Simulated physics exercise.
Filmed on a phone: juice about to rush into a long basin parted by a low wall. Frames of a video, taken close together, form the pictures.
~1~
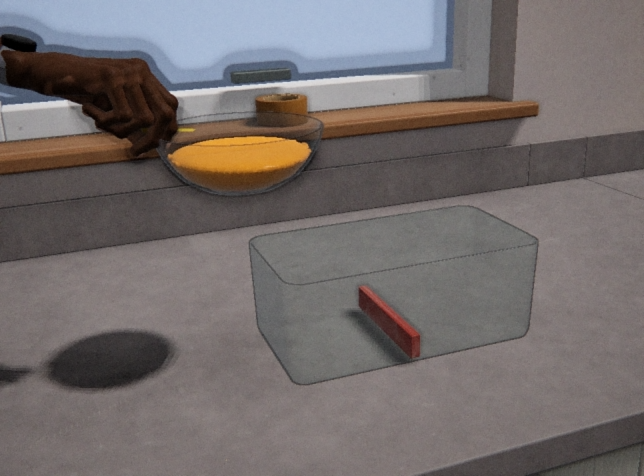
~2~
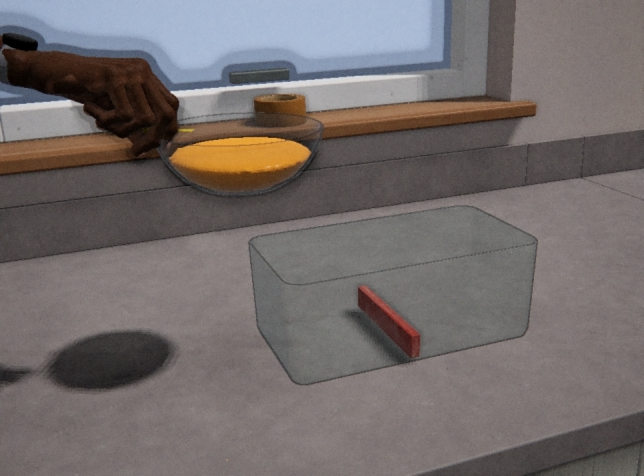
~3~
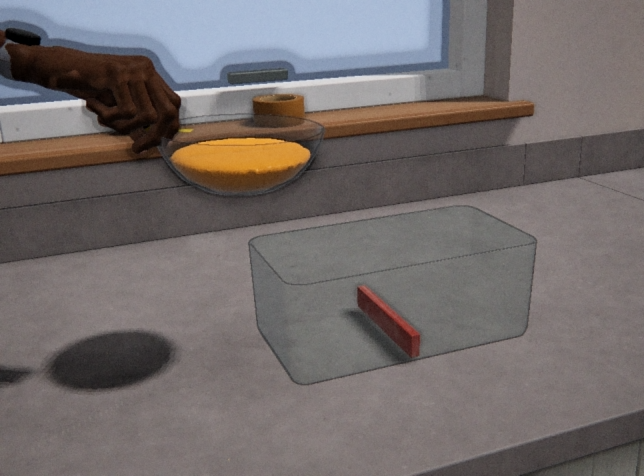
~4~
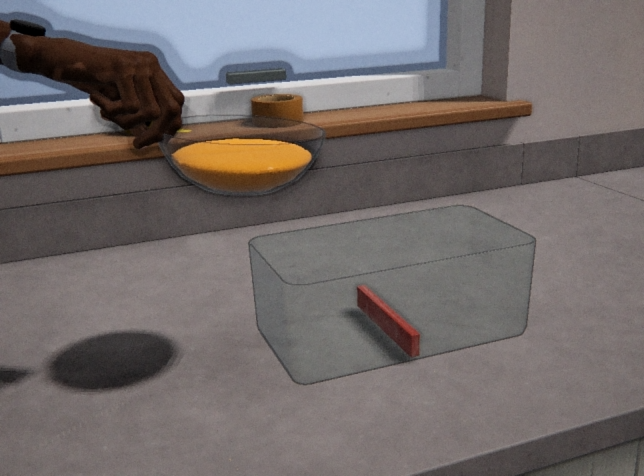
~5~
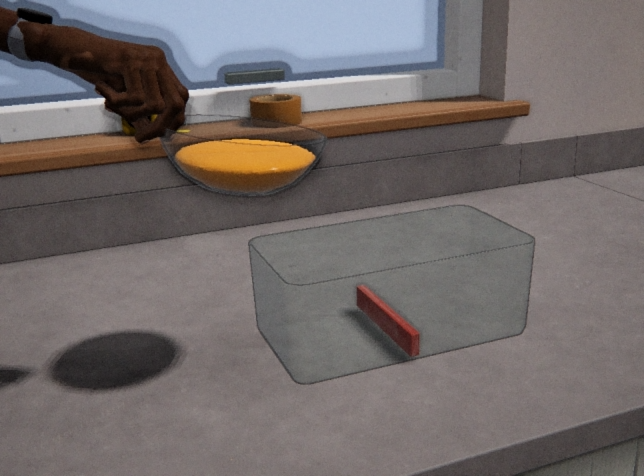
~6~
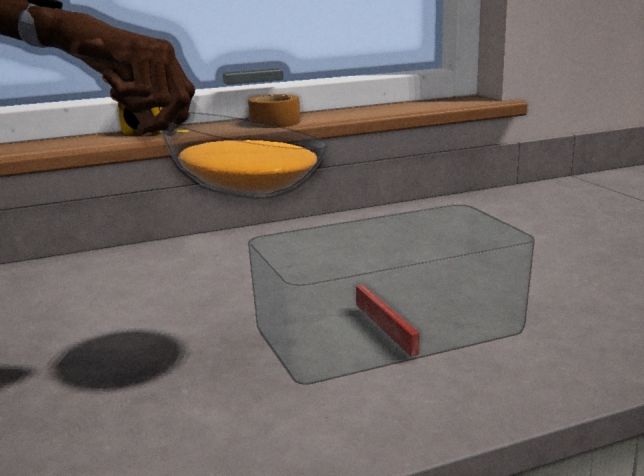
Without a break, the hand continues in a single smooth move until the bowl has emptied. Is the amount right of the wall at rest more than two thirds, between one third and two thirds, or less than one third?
The share right of the wall will be small, below one third.
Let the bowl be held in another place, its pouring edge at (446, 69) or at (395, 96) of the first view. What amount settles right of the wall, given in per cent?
First try: About 80 %; second try: About 85 %.
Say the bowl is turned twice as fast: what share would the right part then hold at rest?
Around 20 per cent ends up there.
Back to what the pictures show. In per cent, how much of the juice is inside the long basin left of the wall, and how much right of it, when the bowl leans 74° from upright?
45 percent or so left, 0 percent or so right.
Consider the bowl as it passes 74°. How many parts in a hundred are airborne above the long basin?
35 per cent.
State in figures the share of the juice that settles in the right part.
Near 10 in a hundred.
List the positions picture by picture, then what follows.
Tilt 0°; pouring edge (317, 121); surface from (167, 159) to (306, 144); the long basin's rim runs from (265, 262) to (504, 223); the wall's top is at (387, 310), in the first frame.
Tilt 1°; pouring edge (318, 123); surface from (168, 159) to (305, 145), in the second frame.
Tilt 2°; pouring edge (318, 125); surface from (169, 158) to (305, 146), in the third frame.
Tilt 5°; pouring edge (319, 129); surface from (170, 158) to (306, 147), in the fourth frame.
Tilt 9°; pouring edge (320, 135); surface from (173, 157) to (308, 148), in the fifth frame.
Tilt 13°; pouring edge (321, 142); surface from (177, 157) to (311, 149), in the sixth frame.
A moment on, the tilt is 74° and 21 per cent is still to pour, 46 is left of the wall and 1 right of it.
Next, the tilt is 112° and 0 per cent is still to pour, 93 is left of the wall and 6 right of it.
Then the tilt is 119° and 0 per cent is still to pour, 90 is left of the wall and 9 right of it.
Later the tilt is 119° and 0 per cent is still to pour, 90 is left of the wall and 9 right of it.
Finally, 90 per cent lies left of the wall, 9 right of it and 1 outside.
